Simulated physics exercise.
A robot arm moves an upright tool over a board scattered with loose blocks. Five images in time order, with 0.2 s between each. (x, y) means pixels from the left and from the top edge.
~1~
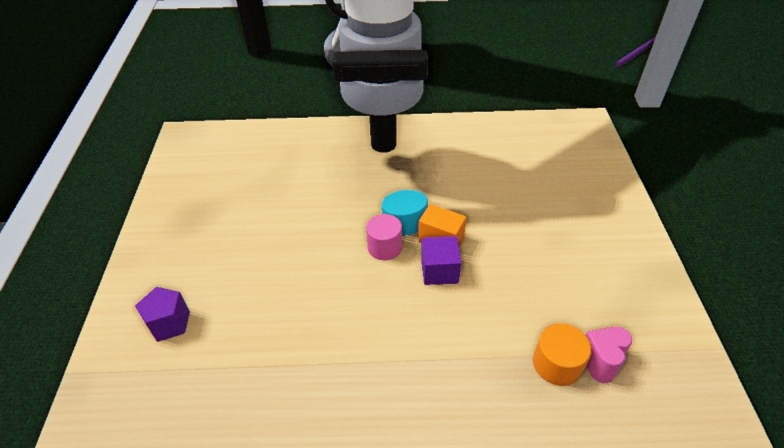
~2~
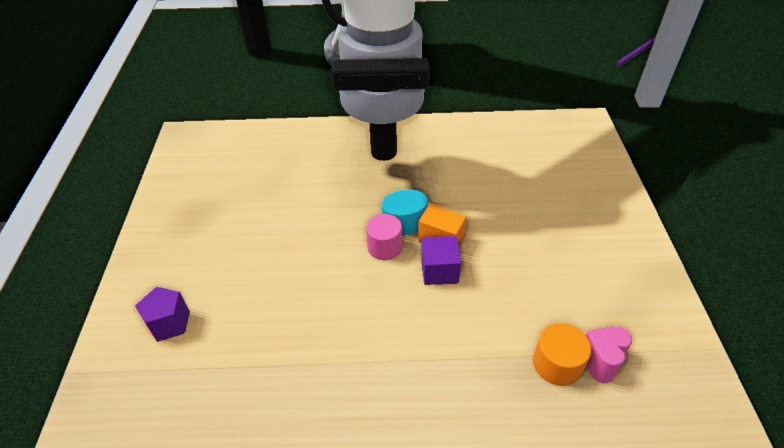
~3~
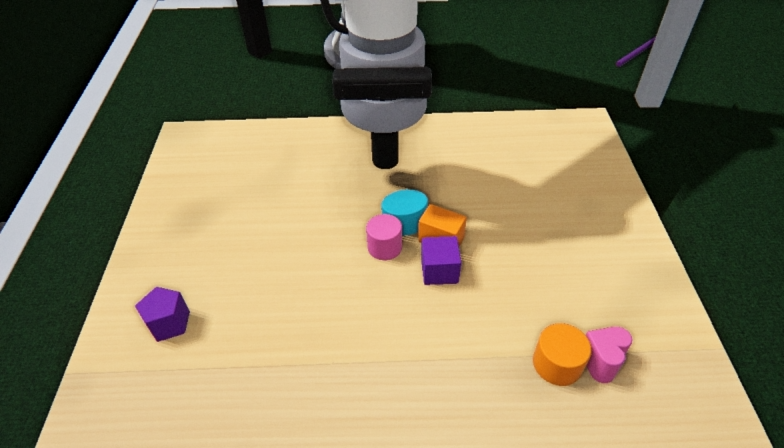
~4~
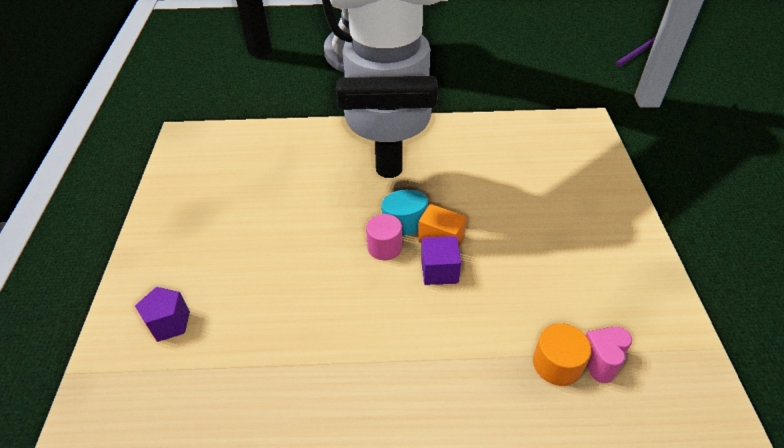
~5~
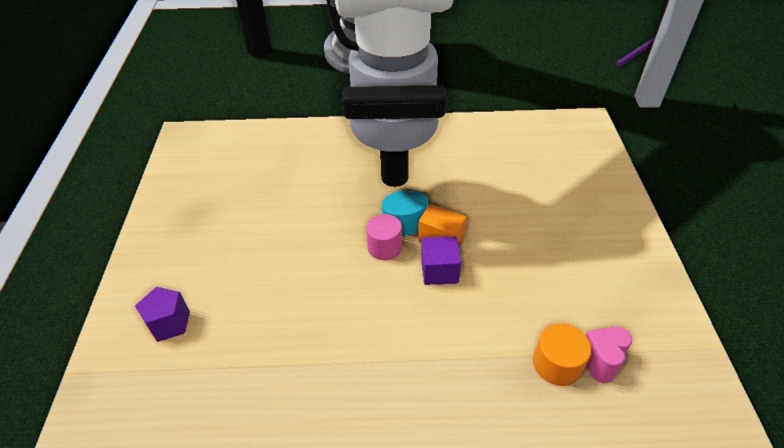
A pale wooden tabletop above a dark green floor is seen from a raised, fixed viewpoint. A turquoise oval, pink cylinder, orange block and purple cube cluster near the middle, with a purple pentagonal block at left and an orange cylinder beside a pink heart at lower right. From the top, a grey robot arm slides its black upright tool slightly forward and right towards the cluster, while the blocks stay still.
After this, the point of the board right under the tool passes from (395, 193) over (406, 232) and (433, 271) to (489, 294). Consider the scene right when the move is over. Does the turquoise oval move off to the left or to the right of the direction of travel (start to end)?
Seen from start to end, it moves right.
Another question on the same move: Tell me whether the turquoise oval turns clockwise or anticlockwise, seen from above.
Spin direction: Clockwise.
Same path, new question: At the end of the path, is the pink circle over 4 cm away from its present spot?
No, it doesn't check out.
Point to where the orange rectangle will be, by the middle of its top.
I'd say the orange rectangle ends with its top centre at (475, 233).
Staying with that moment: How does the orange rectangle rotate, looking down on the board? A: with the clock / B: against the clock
It's B.
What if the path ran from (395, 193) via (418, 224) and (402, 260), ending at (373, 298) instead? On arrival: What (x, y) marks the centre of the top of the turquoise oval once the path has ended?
In the picture, that point is around (386, 308).
The first path, step by step. One third of the way, tool (406, 217); pink circle (382, 246); turquoise oval (422, 234), turned 25° anticlockwise; purple square piece (450, 261); orange rectangle (467, 232), turned 30° anticlockwise.
Two thirds of the way, tool (434, 257); pink circle (382, 247); turquoise oval (445, 279); purple square piece (483, 299), turned 55° anticlockwise; orange rectangle (468, 233), turned 35° anticlockwise.
At the end, tool (492, 279); pink circle (382, 247); turquoise oval (476, 300), turned 35° clockwise; purple square piece (507, 333), turned 40° anticlockwise; orange rectangle (475, 233), turned 60° anticlockwise.
